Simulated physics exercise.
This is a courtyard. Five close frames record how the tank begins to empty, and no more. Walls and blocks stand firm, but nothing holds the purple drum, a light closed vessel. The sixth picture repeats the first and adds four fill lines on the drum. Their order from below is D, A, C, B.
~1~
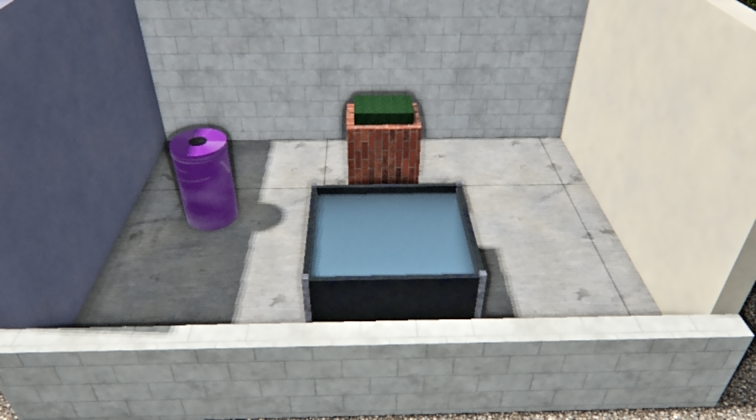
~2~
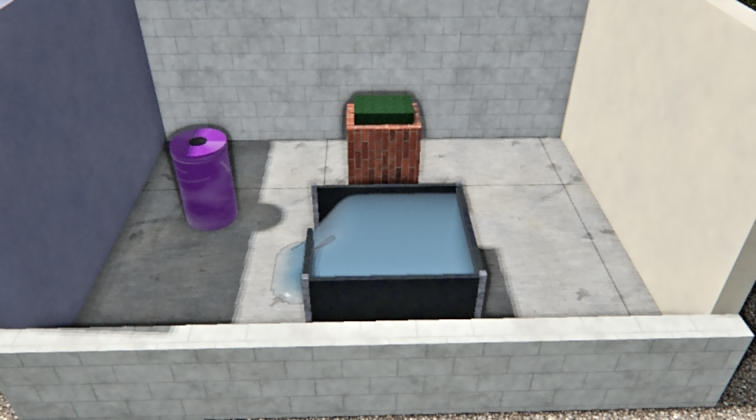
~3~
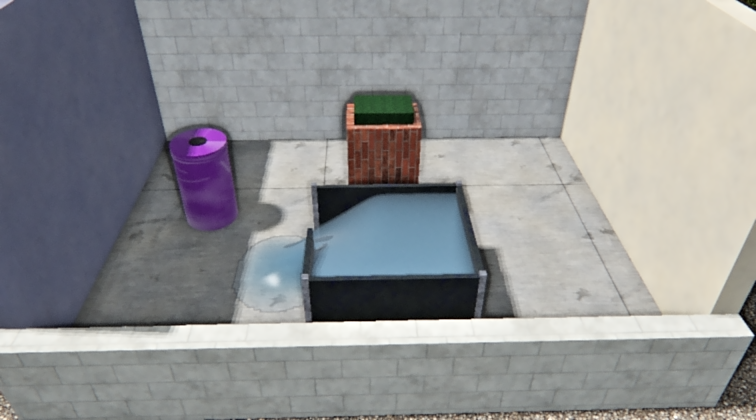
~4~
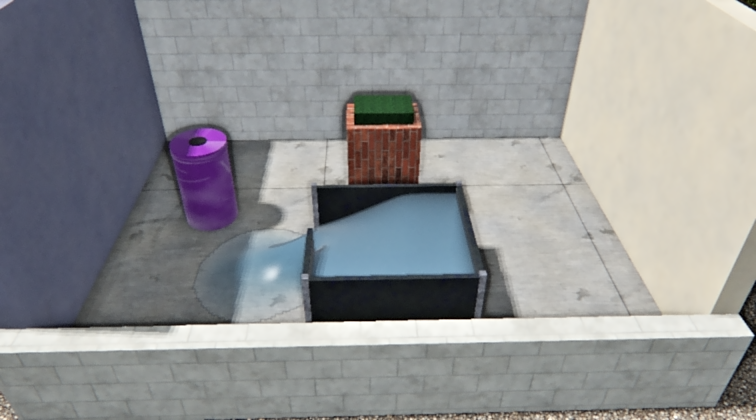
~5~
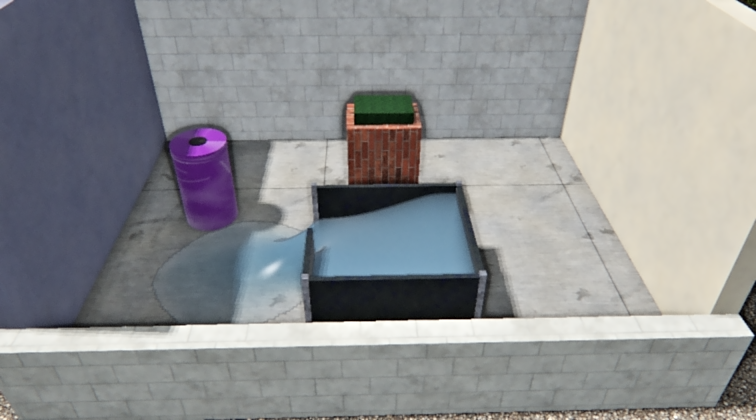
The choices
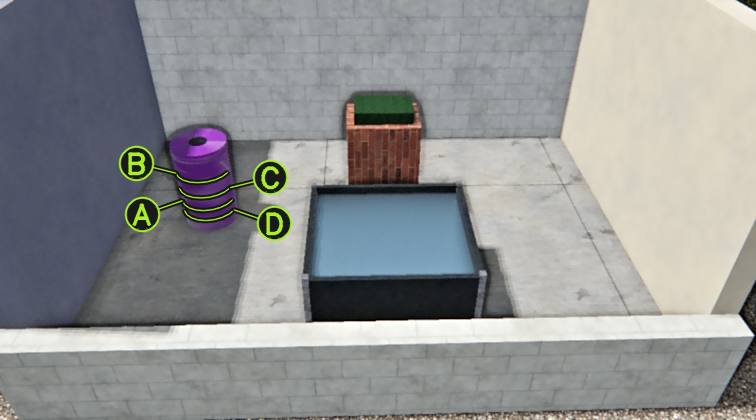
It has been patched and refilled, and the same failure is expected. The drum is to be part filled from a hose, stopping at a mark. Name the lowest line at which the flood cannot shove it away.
Go for A.
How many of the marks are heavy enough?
Three.
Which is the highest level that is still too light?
D.
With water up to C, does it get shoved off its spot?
No, that is safe.
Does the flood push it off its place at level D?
Yes, it does.
On the marked copy, A at (203, 210); B at (198, 182); C at (201, 198); D at (205, 220); from the bottom up D, A, C, B.
If A is chosen, it shifts by a finger or two and stays.
If B is chosen, it does not move.
If C is chosen, it does not move.
If D is chosen, it is pushed about twice its own width away.
